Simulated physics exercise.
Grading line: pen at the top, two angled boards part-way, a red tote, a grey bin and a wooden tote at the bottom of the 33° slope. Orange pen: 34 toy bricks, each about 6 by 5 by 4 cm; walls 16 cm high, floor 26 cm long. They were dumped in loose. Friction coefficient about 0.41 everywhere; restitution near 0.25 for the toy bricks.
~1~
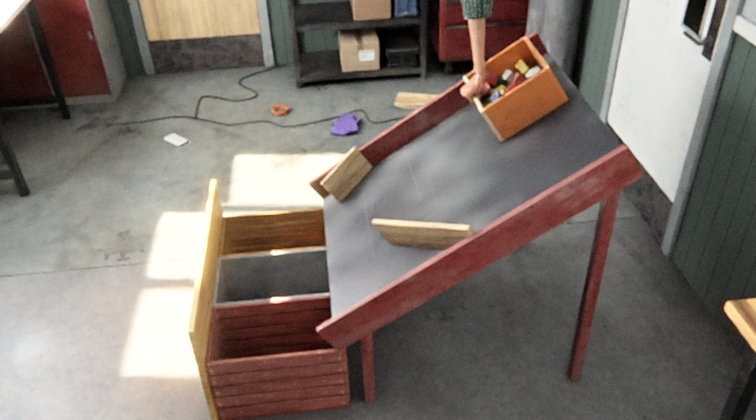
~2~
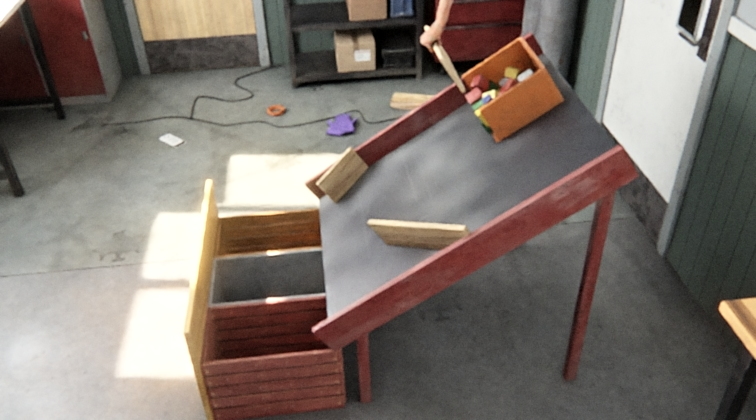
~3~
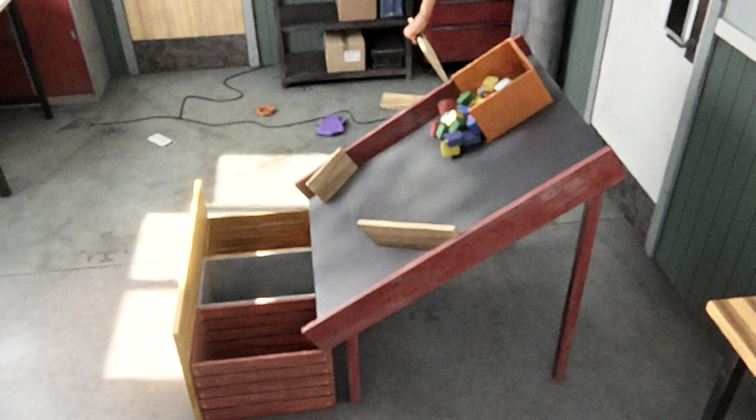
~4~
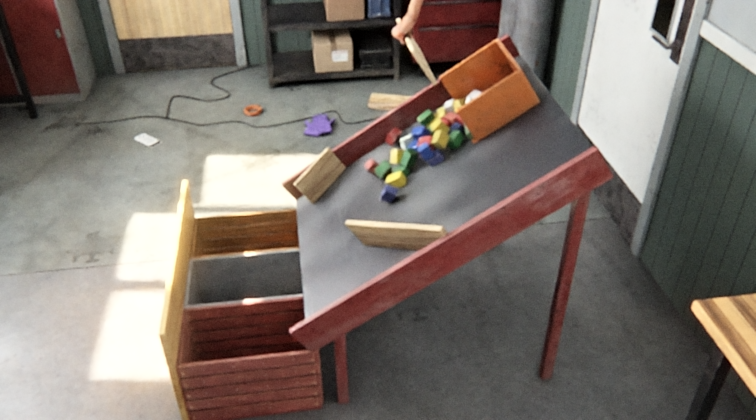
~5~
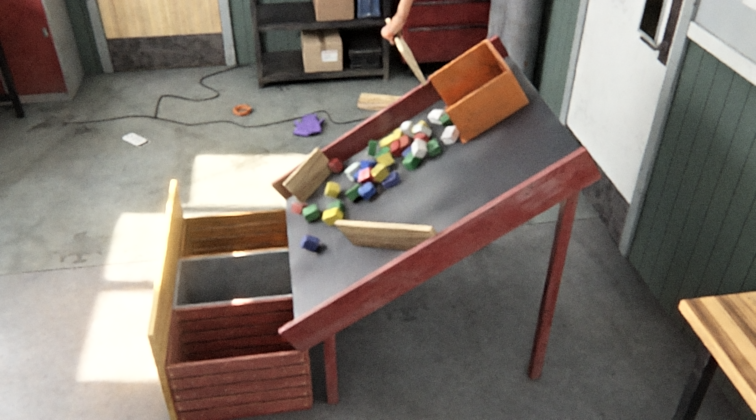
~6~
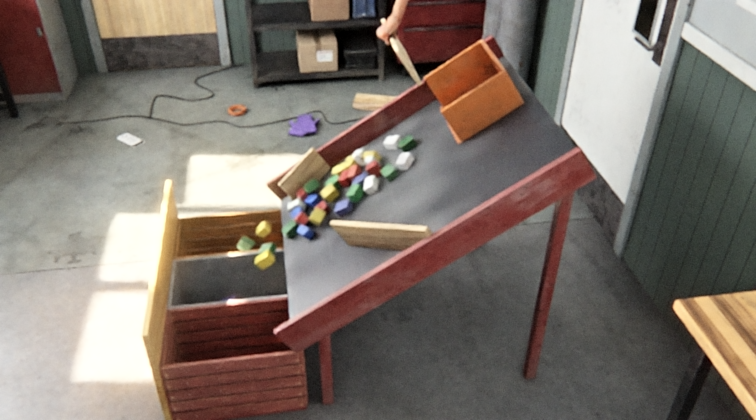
At first, a hand grips the near end of an orange box of colourful blocks atop a dark slope. The hand lifts a wooden slat away, and the blocks tumble out, spreading down-left past an angled board. Finally the box is empty, and a few blocks are beyond the lower edge, above the bins.
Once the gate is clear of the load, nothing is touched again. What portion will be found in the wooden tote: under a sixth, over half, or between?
Ending in the wooden tote: More than half of them.
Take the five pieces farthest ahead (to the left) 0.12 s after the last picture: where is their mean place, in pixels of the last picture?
At about (212, 295).
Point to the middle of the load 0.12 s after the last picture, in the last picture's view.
Near (295, 214).
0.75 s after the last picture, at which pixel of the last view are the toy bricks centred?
Near (212, 298).
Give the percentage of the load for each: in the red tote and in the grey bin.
Roughly 0 and 40 per cent.
Then, 0.12 s after the last picture, 4 in the grey bin, 4 in the wooden tote, 21 on the slope and 5 in the air.
Then, 0.27 s after the last picture, 9 in the grey bin, 9 in the wooden tote, 9 on the slope and 7 in the air.
Then, 0.48 s after the last picture, 13 in the grey bin, 19 in the wooden tote and 2 in the air.
Outcome (0.75 s after the last picture), 13 in the grey bin and 21 in the wooden tote. Asked share, 21 of 34, 62 per cent.
